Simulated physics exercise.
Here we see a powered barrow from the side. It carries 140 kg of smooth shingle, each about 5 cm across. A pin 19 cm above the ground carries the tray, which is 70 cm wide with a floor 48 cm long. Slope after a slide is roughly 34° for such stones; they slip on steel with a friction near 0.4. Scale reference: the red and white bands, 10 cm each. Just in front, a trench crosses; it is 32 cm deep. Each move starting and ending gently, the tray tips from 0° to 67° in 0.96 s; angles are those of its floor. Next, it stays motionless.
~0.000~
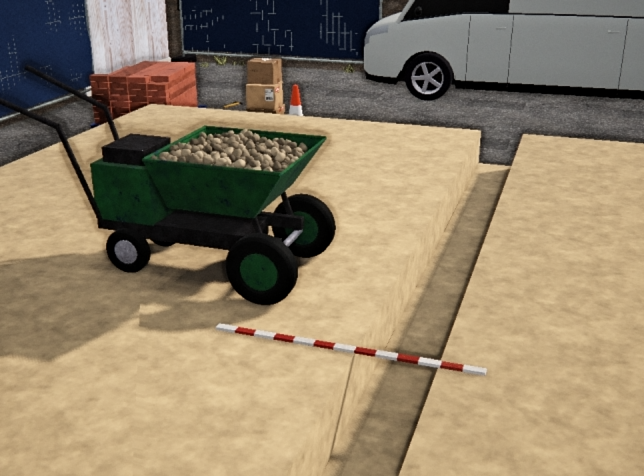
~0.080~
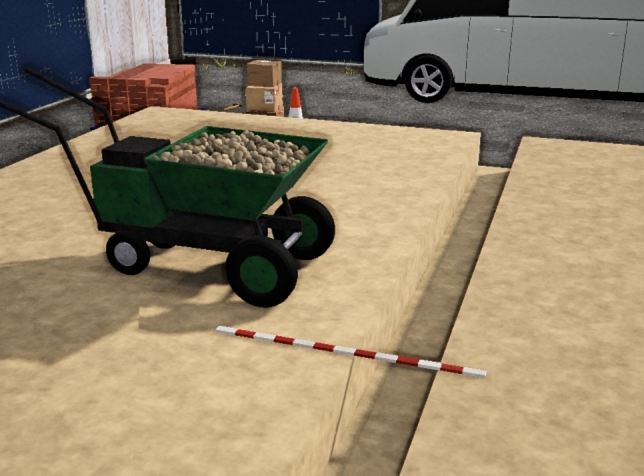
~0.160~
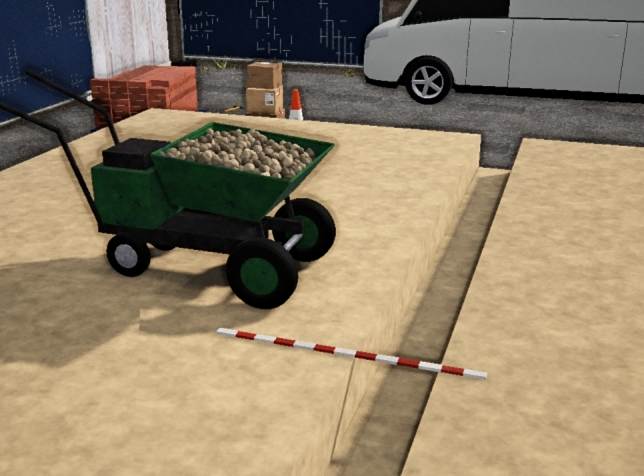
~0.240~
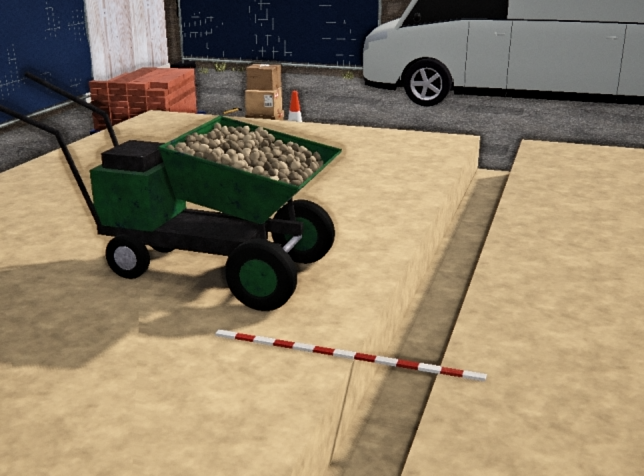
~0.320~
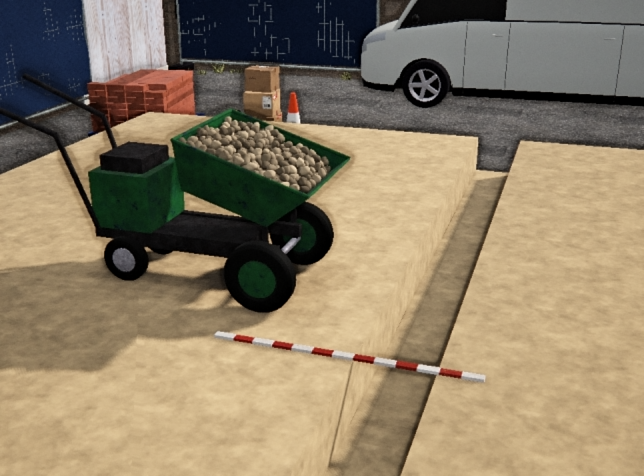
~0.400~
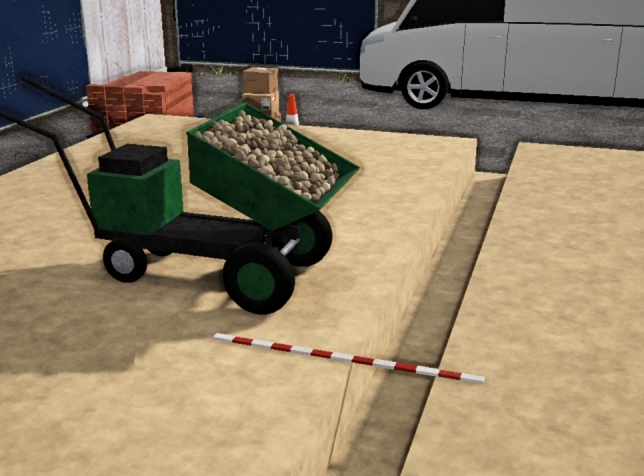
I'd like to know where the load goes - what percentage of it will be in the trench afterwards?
I would put it at about 96 per cent.
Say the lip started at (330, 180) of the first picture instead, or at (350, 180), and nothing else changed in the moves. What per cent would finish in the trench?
I'd expect some 50 per cent, then some 30.
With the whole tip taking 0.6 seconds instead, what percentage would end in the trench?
It would be near 85 percent.
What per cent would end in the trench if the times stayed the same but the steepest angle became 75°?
Roughly 95 percent.
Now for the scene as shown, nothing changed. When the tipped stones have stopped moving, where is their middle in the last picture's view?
Roughly at (421, 346).
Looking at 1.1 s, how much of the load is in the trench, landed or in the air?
By that point it's something like 40 in a hundred.
After 0.7 s the floor is at 57°; 100 % in the tray; the foremost stones are at (370, 236).
After 1.1 s the floor is at 67°; 58 % in the tray, 1 % short of the trench, 41 % in the trench; the foremost stones are at (457, 314).
After 1.4 s the floor is at 67°; 25 % in the tray, 1 % short of the trench, 69 % in the trench, 4 % past the trench; the foremost stones are at (549, 316).
After 3.4 s the floor is at 67°; 0 % in the tray, 96 % in the trench, 4 % past the trench; the foremost stones are at (644, 314).
